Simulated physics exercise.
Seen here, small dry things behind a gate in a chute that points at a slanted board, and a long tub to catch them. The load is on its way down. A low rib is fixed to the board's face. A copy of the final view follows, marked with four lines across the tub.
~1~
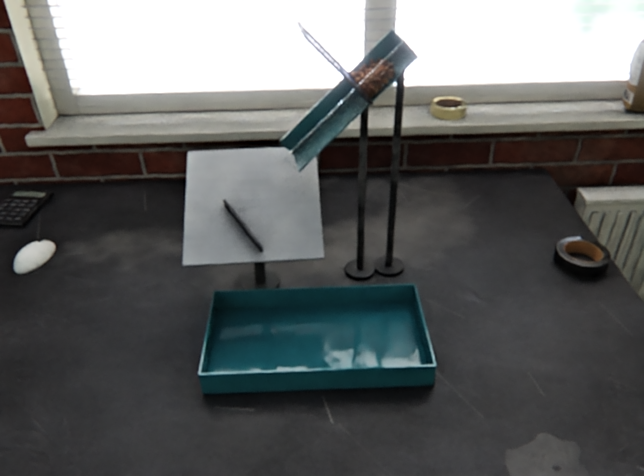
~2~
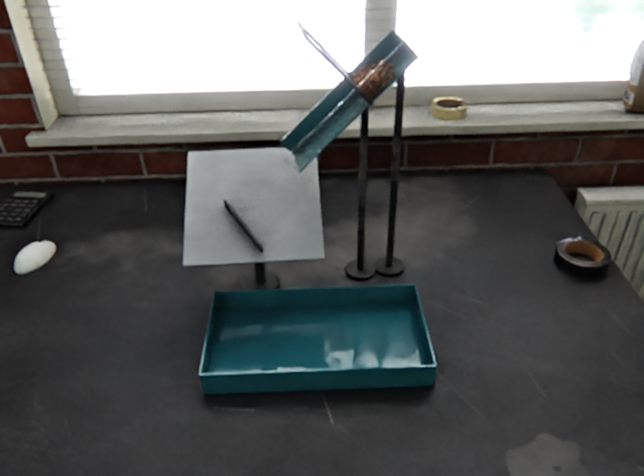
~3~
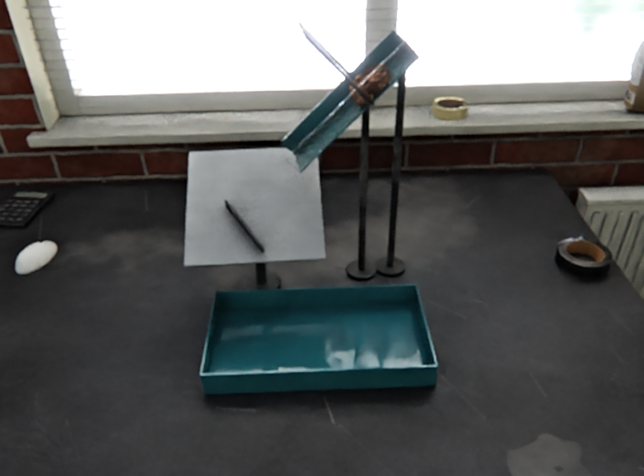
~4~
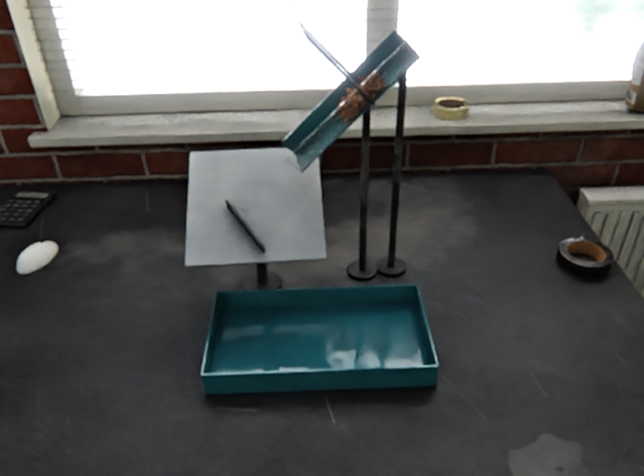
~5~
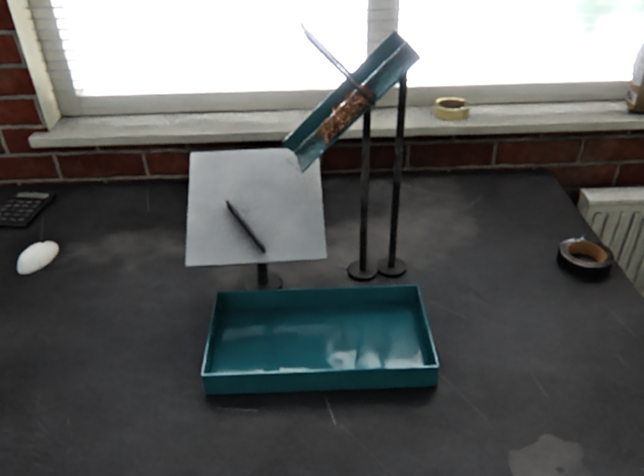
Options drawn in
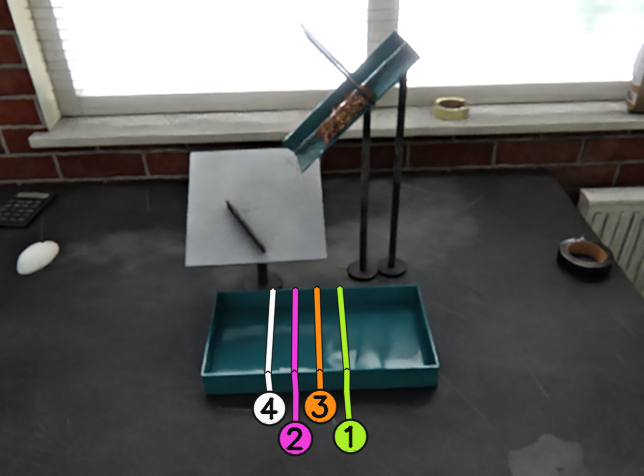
At the start, small brown pieces sit bunched near the top of a steeply sloping teal chute, above a tilted grey board and an empty teal tub on a dark table. The pieces then slide down the chute to the left, spreading out and nearing its lower lip, while everything else stays still.
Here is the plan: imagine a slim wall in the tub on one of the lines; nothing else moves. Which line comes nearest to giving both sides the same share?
The answer is line 2.
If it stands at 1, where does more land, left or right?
More lands on the left.
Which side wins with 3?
Left.
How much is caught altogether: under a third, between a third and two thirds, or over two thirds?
Over two thirds.
On the marked copy, line 1 crosses the front rim at (346, 370); line 2 crosses the front rim at (294, 371); line 3 crosses the front rim at (319, 371); line 4 crosses the front rim at (267, 372).
If 1 is chosen, of what is caught, every piece on the left of the divider, not one piece on the right.
If 2 is chosen, of what is caught, roughly a third on the left of the divider, roughly two thirds on the right.
If 3 is chosen, of what is caught, almost all on the left of the divider, just a few on the right.
If 4 is chosen, of what is caught, about a tenth on the left of the divider, almost all on the right.
